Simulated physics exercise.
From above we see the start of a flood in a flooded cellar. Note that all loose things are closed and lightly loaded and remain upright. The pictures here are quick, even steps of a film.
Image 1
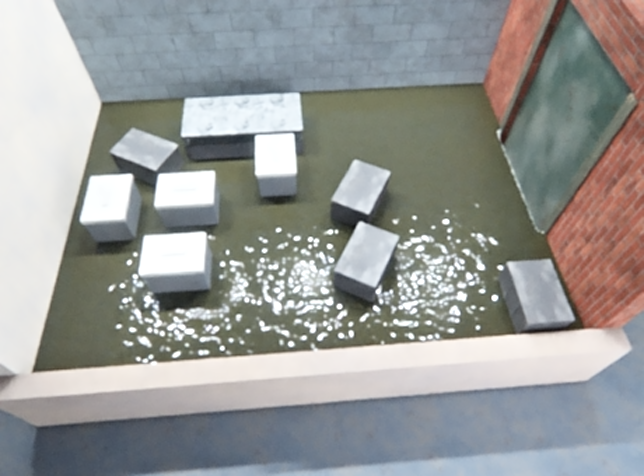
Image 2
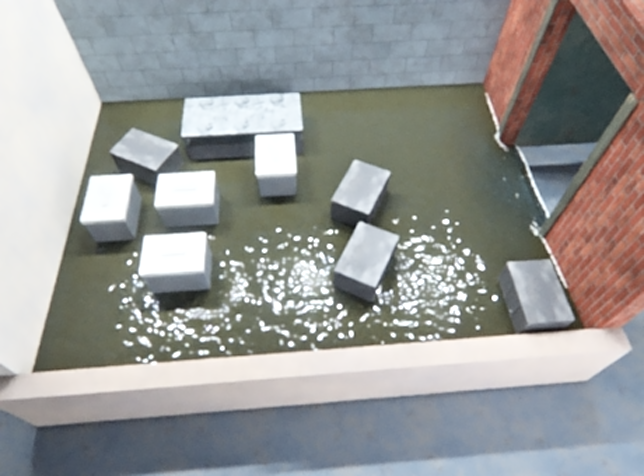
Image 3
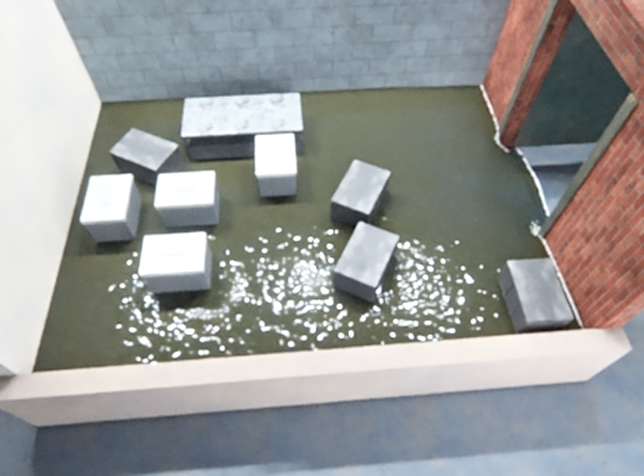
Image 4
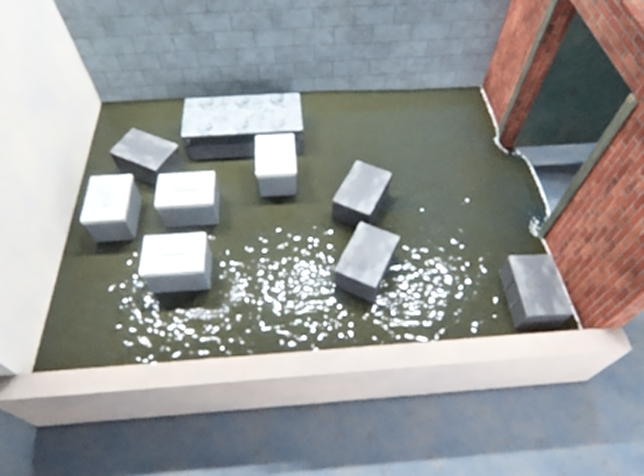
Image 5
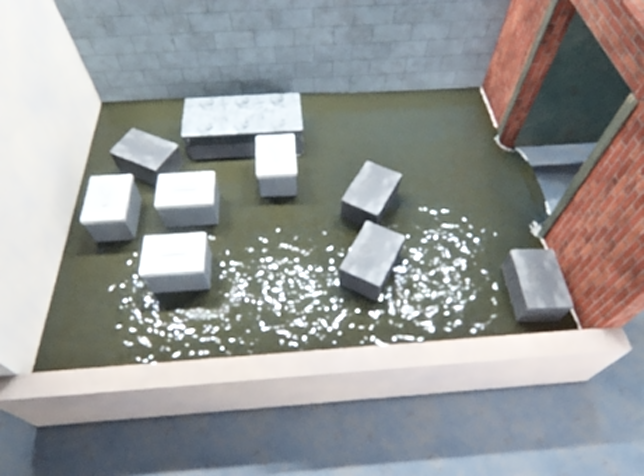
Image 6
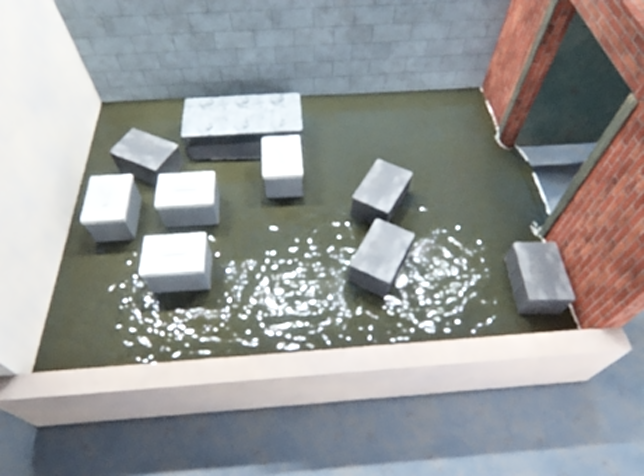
In a flooded cellar seen from above, the green panel in the brick doorway on the right disappeared, leaving it open, and then a few of the floating grey and white crates shifted slightly.
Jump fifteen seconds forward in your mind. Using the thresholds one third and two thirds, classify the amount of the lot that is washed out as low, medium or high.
Medium - from one third to two thirds.
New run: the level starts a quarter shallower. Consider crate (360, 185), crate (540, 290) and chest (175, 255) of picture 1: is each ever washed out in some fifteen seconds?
Respectively: Exited / exited / remained.
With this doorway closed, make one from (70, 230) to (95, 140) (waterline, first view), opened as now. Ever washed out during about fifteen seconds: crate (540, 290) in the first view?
I'd say it never leaves.
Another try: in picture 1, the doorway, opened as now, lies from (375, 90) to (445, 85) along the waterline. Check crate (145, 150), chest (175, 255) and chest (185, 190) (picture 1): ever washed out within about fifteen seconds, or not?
Per object, as asked: Not flushed / not flushed / not flushed.
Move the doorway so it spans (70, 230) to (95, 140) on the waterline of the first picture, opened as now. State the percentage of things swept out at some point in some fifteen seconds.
80 %.
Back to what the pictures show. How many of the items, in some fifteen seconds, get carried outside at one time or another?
I make it 4 of them.
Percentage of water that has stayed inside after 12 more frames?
By my count, 66 per cent.
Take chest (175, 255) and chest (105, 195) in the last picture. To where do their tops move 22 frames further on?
Near (325, 247) and (177, 212).
A moment on, 0 of 8 are out; 8 afloat.
Next, 2 of 8 are out; 6 afloat.
Later, 3 of 8 are out; 5 afloat.
In the end, 4 of 8 are out; 4 afloat.
